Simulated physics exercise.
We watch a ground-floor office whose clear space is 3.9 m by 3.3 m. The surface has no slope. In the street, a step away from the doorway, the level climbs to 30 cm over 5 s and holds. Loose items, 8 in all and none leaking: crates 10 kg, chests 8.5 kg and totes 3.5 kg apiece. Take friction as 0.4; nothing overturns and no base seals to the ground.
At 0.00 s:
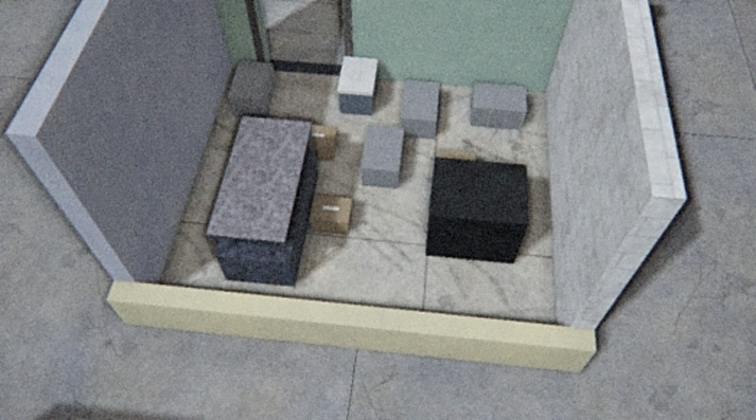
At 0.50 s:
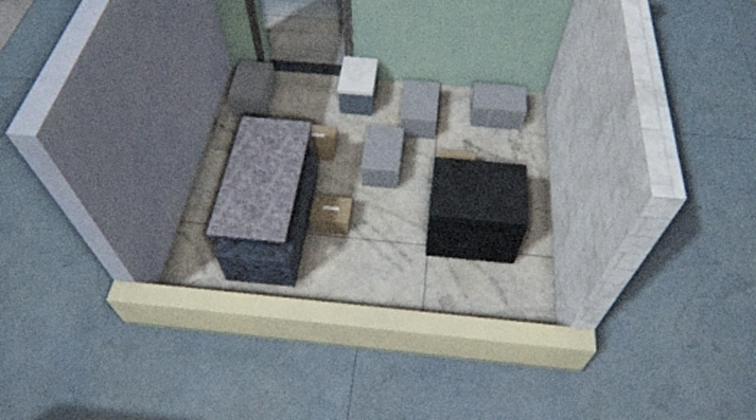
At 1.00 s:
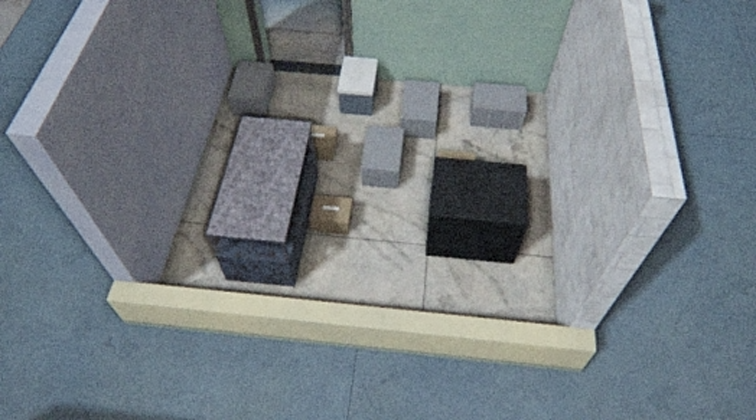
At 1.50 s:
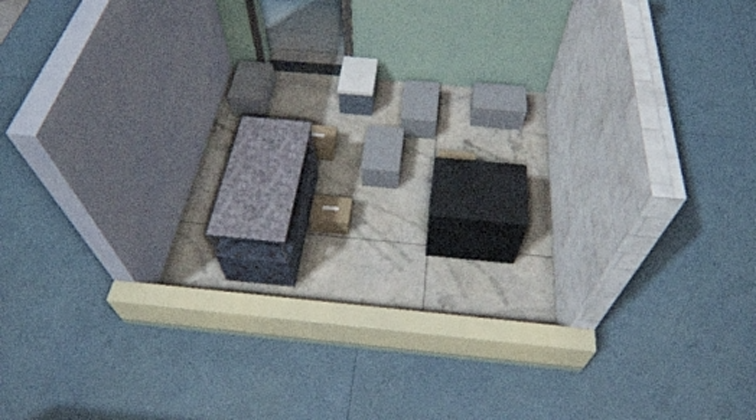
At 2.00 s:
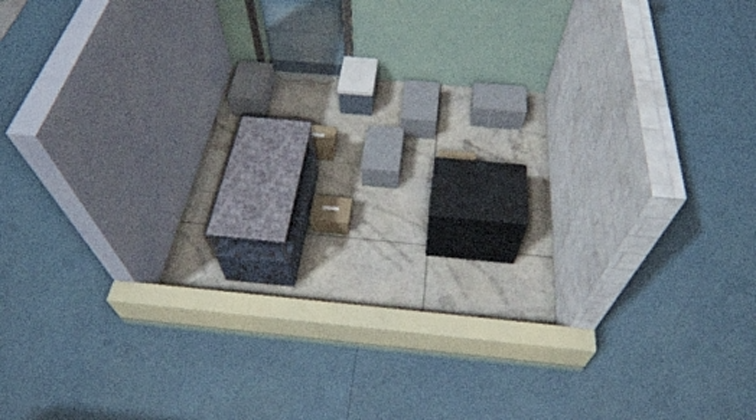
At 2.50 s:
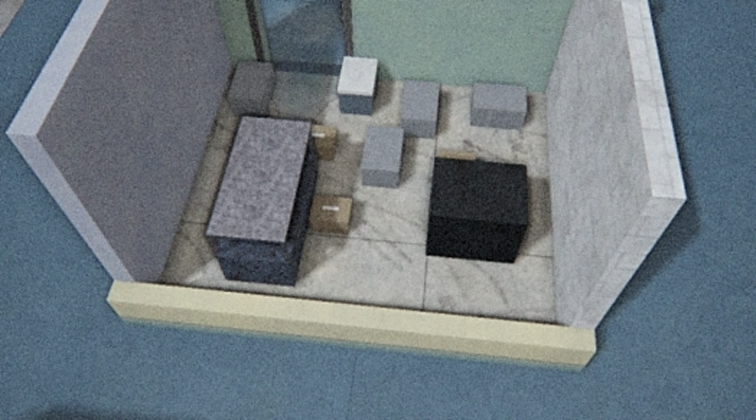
Bluish water spread over the grey ground around a small open-topped room, then crept in at the doorway in the green back wall, while the boxes and blocks inside all stayed put.
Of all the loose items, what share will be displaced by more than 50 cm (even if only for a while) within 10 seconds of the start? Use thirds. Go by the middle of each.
It is from one to two thirds.
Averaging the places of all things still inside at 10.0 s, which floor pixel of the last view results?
At about (424, 142).
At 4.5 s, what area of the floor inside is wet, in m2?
Roughly 4.5 m2.
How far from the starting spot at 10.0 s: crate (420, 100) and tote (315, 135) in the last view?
In turn: 0 cm, 250 cm.
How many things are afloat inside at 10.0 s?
At that moment 8.
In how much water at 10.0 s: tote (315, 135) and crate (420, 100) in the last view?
About 15 and 5 cm.
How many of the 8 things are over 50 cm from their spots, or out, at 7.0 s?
By then 3.
After 3.5 s 0 of 8 are over 50 cm from their spots; 0 afloat.
After 4.5 s 1 of 8 are over 50 cm from their spots; 1 afloat.
After 7.0 s 3 of 8 are over 50 cm from their spots; 3 afloat.
After 10.0 s 5 of 8 are over 50 cm from their spots, and 5 have been at some point; 8 afloat.
